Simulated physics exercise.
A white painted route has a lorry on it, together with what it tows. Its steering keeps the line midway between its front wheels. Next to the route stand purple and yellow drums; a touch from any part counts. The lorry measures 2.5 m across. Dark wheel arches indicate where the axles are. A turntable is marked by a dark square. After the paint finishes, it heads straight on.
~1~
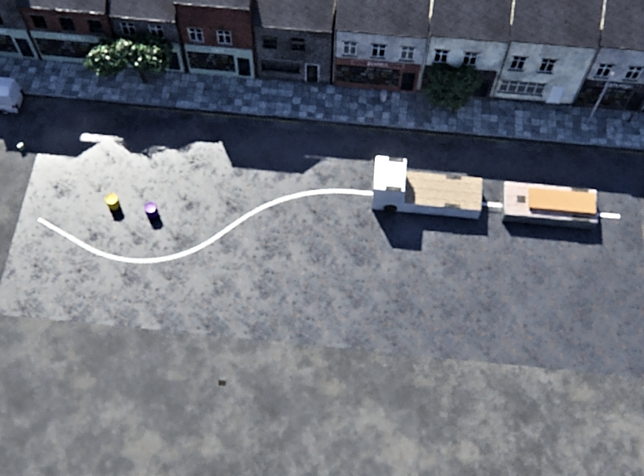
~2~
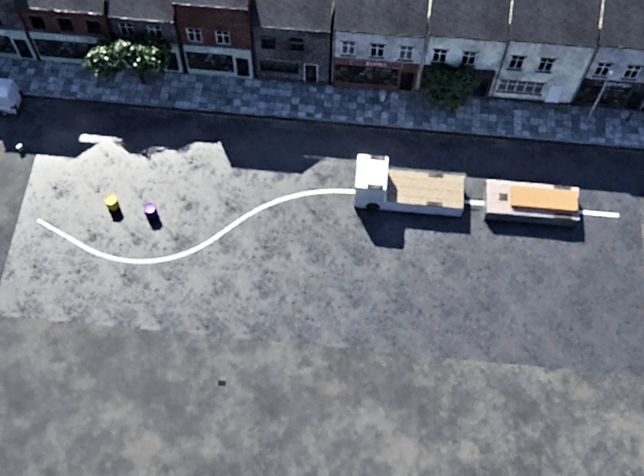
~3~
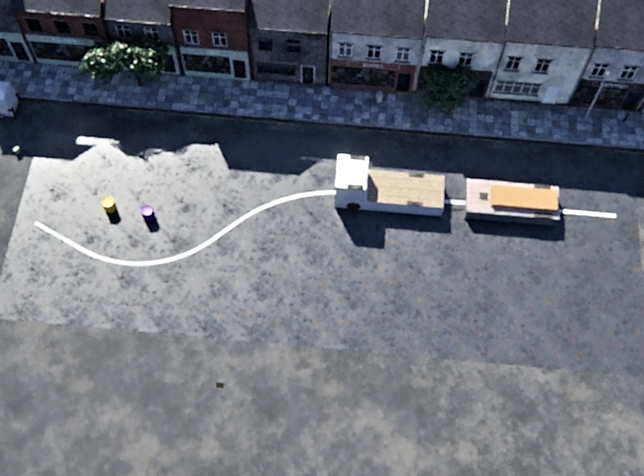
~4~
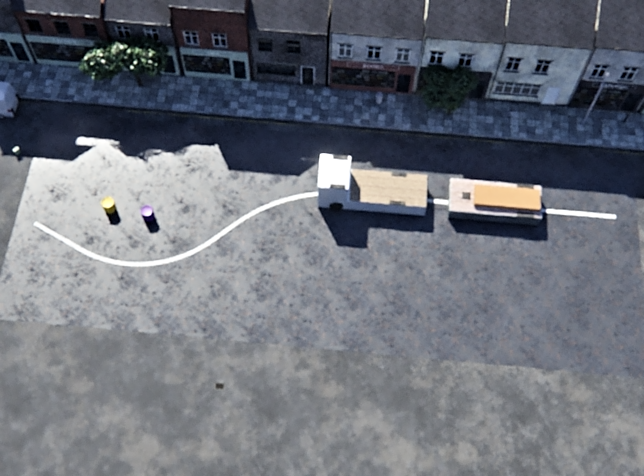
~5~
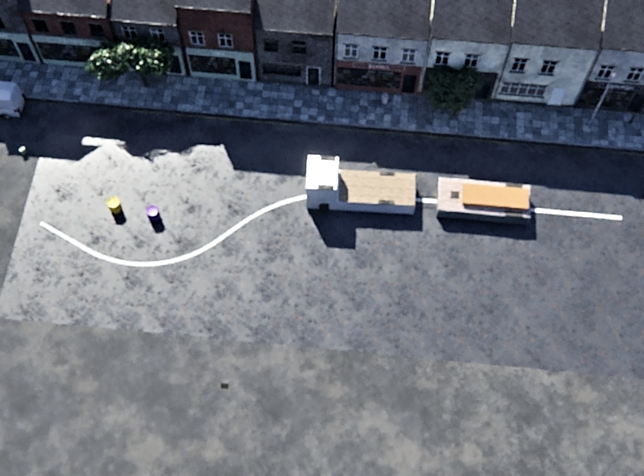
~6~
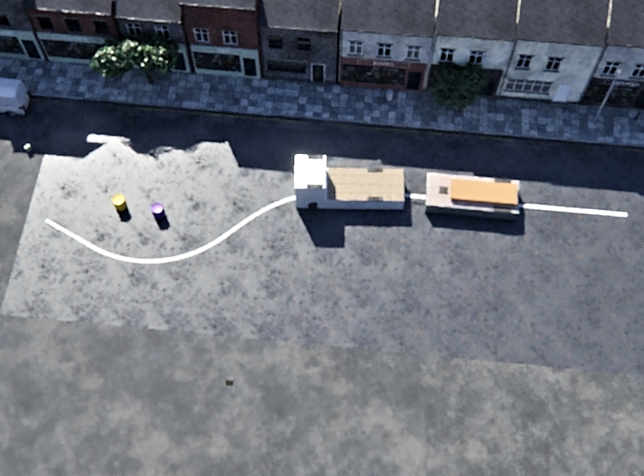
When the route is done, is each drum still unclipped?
Purple: Yes, unclipped; yellow: Yes, unclipped.
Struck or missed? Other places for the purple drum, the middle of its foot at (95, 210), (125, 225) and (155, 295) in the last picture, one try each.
Try 1 touched, try 2 touched, try 3 untouched.
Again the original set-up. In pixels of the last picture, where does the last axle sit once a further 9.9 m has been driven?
It ends up close to (364, 190).
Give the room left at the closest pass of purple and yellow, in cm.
Spare: Purple 30; yellow 40.
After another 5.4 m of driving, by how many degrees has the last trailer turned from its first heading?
Last trailer heading vs start: Approx. 0 degrees.
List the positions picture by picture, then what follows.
The first picture shows nose (376, 185); last axle (581, 204); still straight; purple (151, 210), yellow (113, 202); 1 trailer.
The second picture shows nose (358, 183); last axle (563, 202); still straight.
The third picture shows nose (339, 183); last axle (543, 201); still straight.
The fourth picture shows nose (321, 183); last axle (526, 201); still straight.
The fifth picture shows nose (310, 184); last axle (514, 200); turned 2°.
The sixth picture shows nose (298, 183); last axle (503, 195); turned 5°; purple (158, 211), yellow (120, 203).
25.8 m further on, the last axle is at (149, 232) of the last picture, 160 cm off the line; purple has been passed with 35 cm to spare.
28.9 m further on, the last axle is at (104, 224) of the last picture, 145 cm off the line; yellow has been passed with 45 cm to spare.
35.1 m further on, the last axle is at (24, 195) of the last picture, 45 cm off the line; 0 of 2 struck in all.
